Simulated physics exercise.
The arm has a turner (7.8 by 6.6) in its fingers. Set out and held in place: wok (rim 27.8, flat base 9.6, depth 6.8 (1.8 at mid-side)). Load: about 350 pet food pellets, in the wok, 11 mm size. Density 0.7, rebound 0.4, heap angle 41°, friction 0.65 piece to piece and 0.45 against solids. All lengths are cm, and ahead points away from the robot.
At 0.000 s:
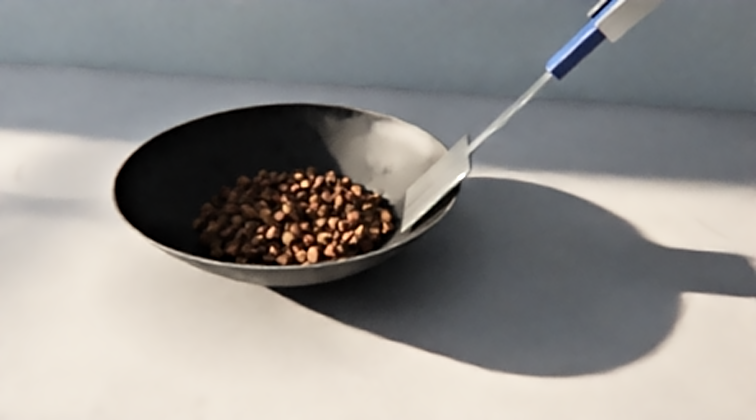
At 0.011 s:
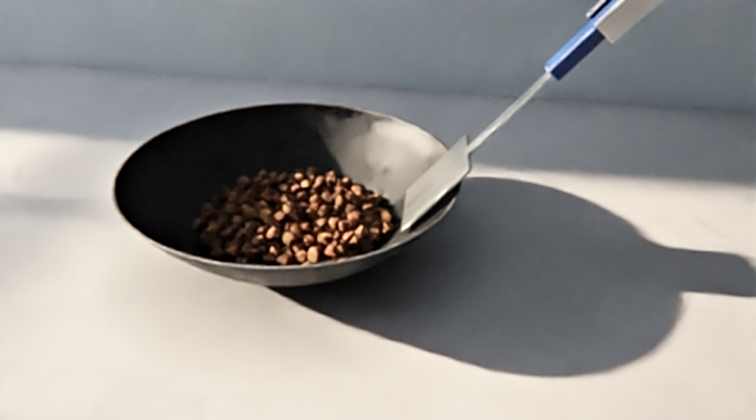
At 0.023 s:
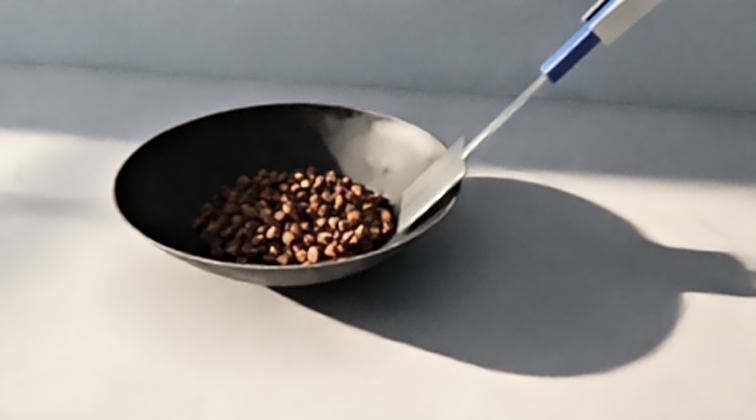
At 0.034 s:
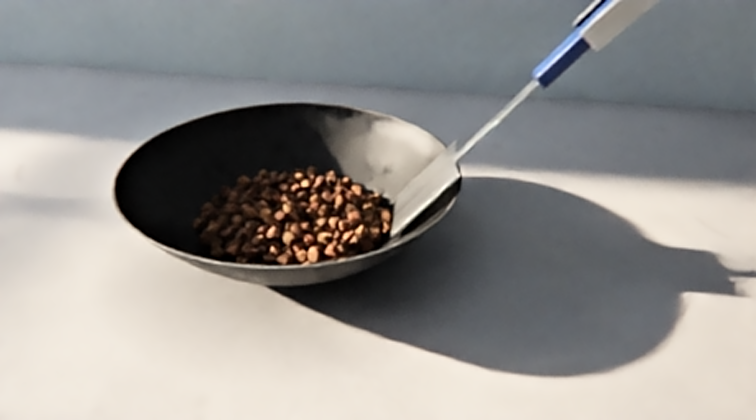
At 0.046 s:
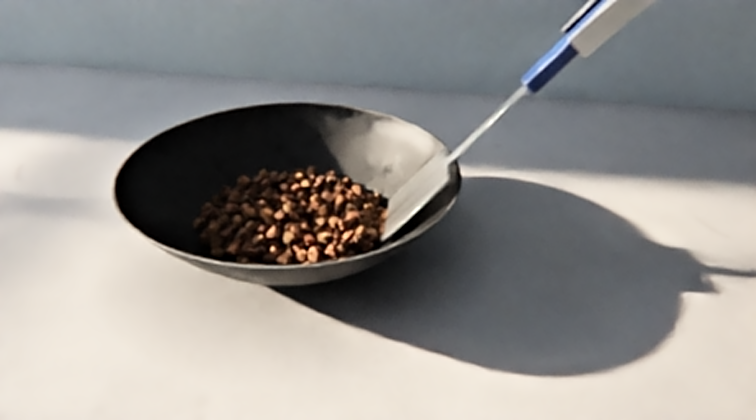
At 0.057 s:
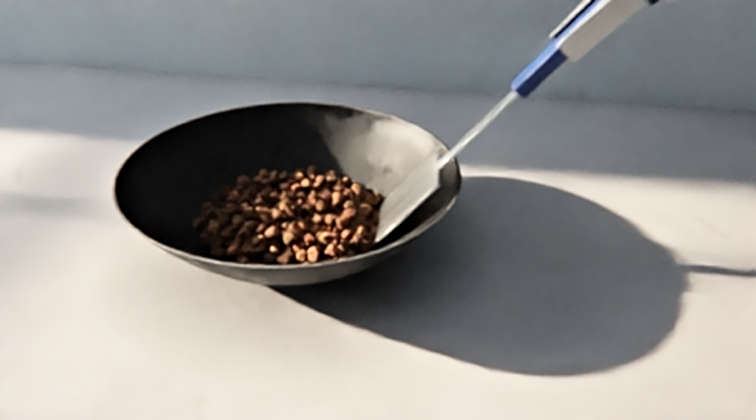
On a pale grey surface in slanting sunlight, a dark wok holds a heap of small brown pellets, with a blue-and-white-handled turner resting its blade inside the right rim. The turner barely moves at first, then slides slightly left and down against the pellets, nudging the heap's right edge inward.
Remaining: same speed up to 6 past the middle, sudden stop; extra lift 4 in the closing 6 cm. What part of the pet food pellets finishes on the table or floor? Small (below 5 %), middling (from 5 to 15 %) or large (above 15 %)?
Share on the table or floor: Small (below 5 %).
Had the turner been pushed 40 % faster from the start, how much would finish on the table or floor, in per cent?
In that case some 5 per cent.
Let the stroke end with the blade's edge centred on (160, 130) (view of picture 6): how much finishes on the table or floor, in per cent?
Some 25 per cent.
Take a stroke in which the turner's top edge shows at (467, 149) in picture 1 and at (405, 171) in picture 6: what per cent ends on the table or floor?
About 10 per cent.
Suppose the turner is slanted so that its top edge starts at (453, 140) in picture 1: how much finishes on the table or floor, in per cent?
Some 0 per cent.
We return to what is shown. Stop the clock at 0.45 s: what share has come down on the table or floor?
About 0 per cent.
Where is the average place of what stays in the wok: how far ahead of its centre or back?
Some 4.5 cm ahead.
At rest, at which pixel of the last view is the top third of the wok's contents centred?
At about (196, 191).
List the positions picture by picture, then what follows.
The first frame shows the turner top edge at (469, 151), sloping 52°; upper third of the load around (289, 213), from x 200 to 390, top at y 175; 348 in the wok.
The second frame shows the turner top edge at (469, 151), sloping 52°; upper third of the load around (289, 213), from x 200 to 390, top at y 175.
The third frame shows the turner top edge at (465, 153), sloping 52°; upper third of the load around (289, 213), from x 200 to 390, top at y 175.
The fourth frame shows the turner top edge at (458, 157), sloping 52°; upper third of the load around (289, 213), from x 200 to 390, top at y 175.
The fifth frame shows the turner top edge at (448, 162), sloping 52°; upper third of the load around (288, 212), from x 200 to 385, top at y 175.
The sixth frame shows the turner top edge at (439, 166), sloping 52°; upper third of the load around (289, 212), from x 200 to 375, top at y 175; 348 in the wok.
After 0.14 s, sloping 52°, highest piece 6 above the table; 348 in the wok.
After 0.21 s, sloping 52°, highest piece 7 above the table; 348 in the wok.
After 0.45 s, sloping 52°, highest piece 6 above the table; 348 in the wok.
After 1.50 s, sloping 52°, highest piece 6 above the table; 348 in the wok.
In the end, 348 in the wok. That is 0 % on the table or floor.
